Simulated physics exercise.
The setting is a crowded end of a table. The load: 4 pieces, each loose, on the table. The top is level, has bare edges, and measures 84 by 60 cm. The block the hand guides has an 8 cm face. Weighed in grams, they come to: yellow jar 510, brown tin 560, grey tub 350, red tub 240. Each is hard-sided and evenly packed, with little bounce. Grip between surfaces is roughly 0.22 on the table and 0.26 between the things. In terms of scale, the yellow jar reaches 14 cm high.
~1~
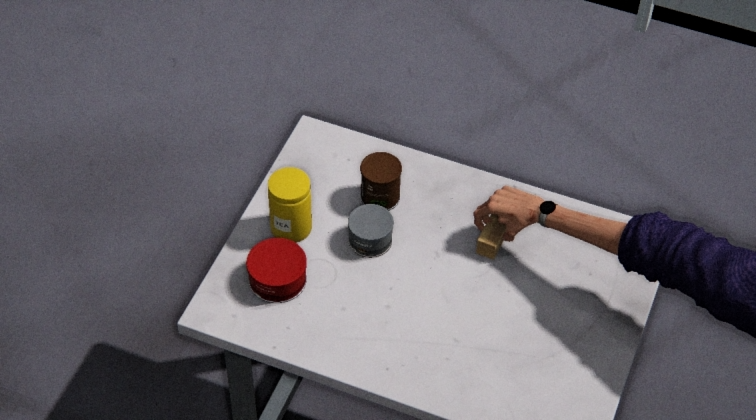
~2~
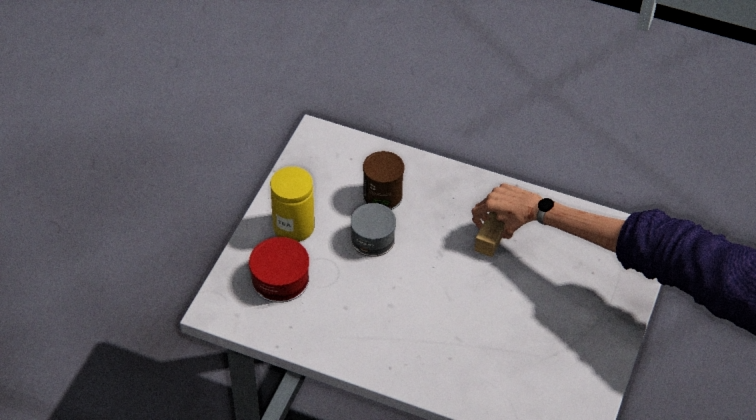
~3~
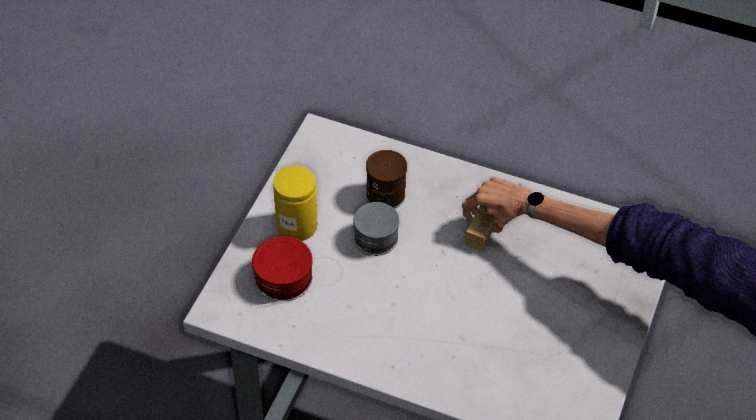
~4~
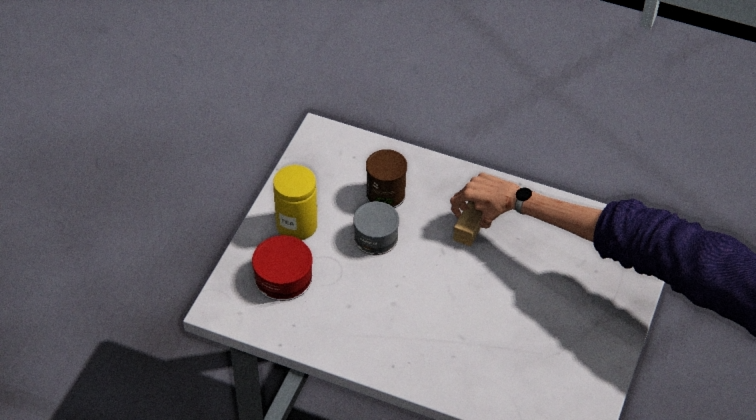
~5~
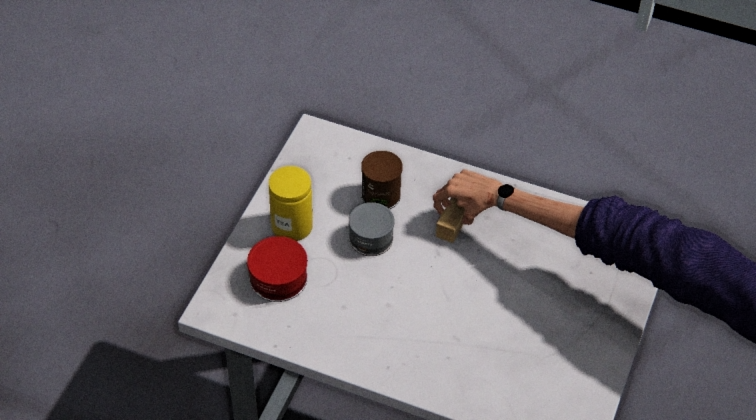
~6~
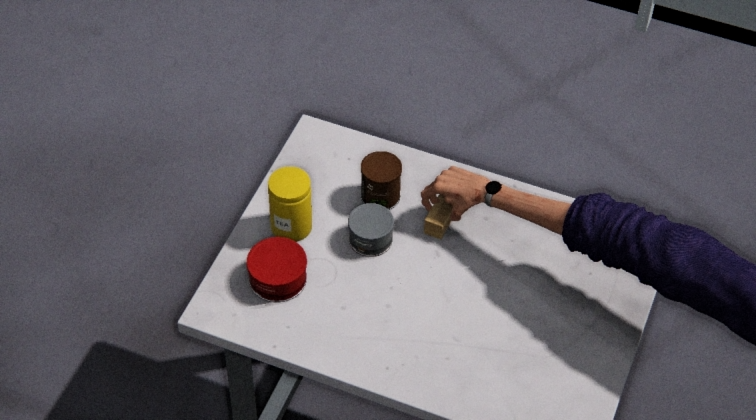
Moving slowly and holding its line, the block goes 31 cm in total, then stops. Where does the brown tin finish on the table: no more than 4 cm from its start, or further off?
The brown tin finishes further off.
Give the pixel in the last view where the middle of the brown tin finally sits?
Close to (330, 163).
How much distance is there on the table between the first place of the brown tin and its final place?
The shift is close to 12 cm.
Then, 0.50 s past the last view, block slid 19 cm.
Then, 0.80 s past the last view, block slid 23 cm; brown tin shifted 3 cm near (366, 176).
Then, 1.10 s past the last view, block slid 27 cm; brown tin shifted 8 cm near (348, 169).
Then, 1.30 s past the last view, block slid 30 cm; brown tin shifted 10 cm near (335, 165).
Finally, not toppled but over 4 cm from the start, brown tin; the other 3 still in place (within 4 cm). Final places as that camera would see them, brown tin near (330, 163).
